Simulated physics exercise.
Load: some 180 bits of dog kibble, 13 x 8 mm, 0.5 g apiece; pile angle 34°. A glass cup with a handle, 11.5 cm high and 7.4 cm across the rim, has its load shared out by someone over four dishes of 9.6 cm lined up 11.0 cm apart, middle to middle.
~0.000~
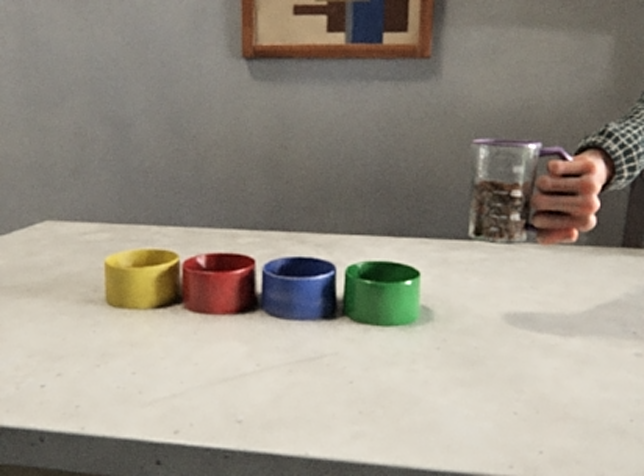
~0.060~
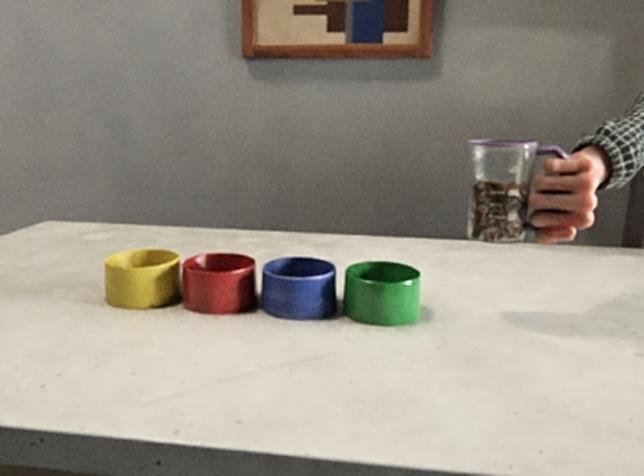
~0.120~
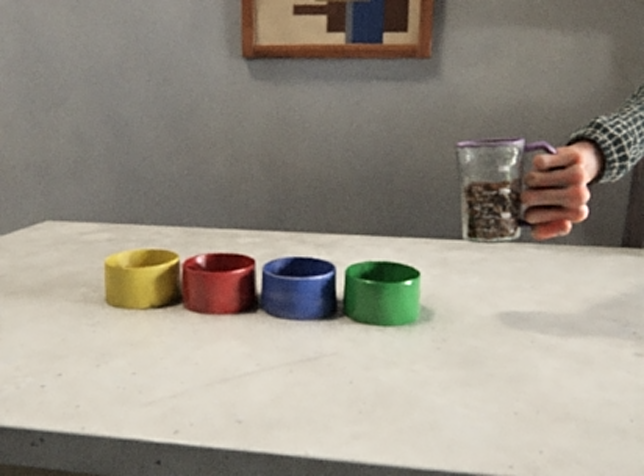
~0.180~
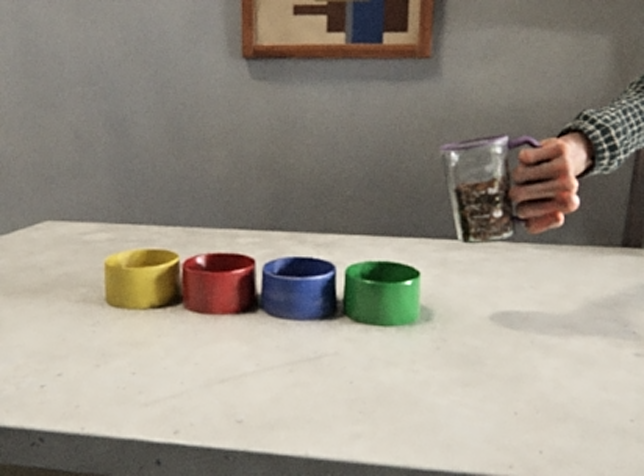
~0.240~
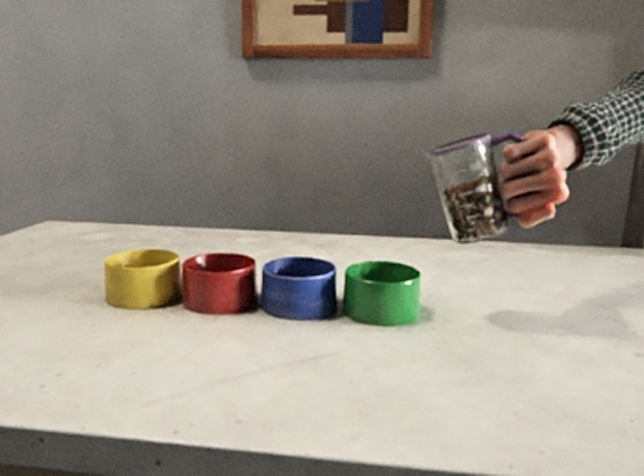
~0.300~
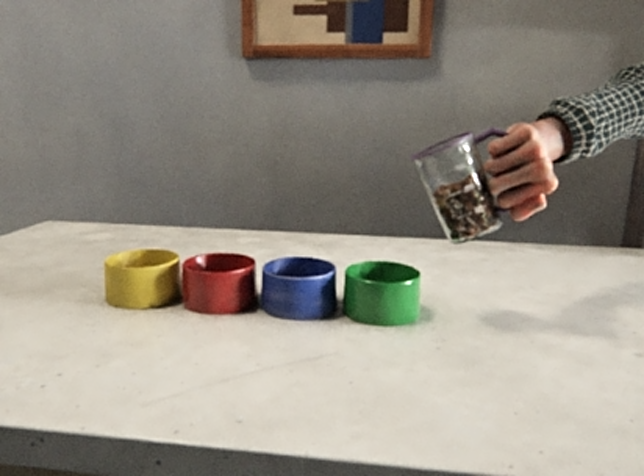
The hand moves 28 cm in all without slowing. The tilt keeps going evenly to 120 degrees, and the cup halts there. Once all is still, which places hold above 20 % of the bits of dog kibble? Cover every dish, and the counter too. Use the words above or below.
Red - above; blue - below; green - below; yellow - below; counter - below.
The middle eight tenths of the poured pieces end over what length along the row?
That stretch measures near 6 centimetres.
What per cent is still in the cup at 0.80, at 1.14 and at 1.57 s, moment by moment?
Around 100 per cent at the first moment, 95 at the second and 5 at the third.
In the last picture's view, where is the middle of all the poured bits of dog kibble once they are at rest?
Approximately (219, 286) in the last picture.
After 0.80 s, tilt 78 degrees; cup holds 100 %.
Then, at 1.14 s, tilt 114 degrees; cup holds 95 %, blue 5 %.
After 1.57 s, tilt 120 degrees; cup holds 5 %, red 85 %.
At rest (2.1 s), red 95 %, blue 0 %, green 0 %, yellow 0 %, counter 5 %.
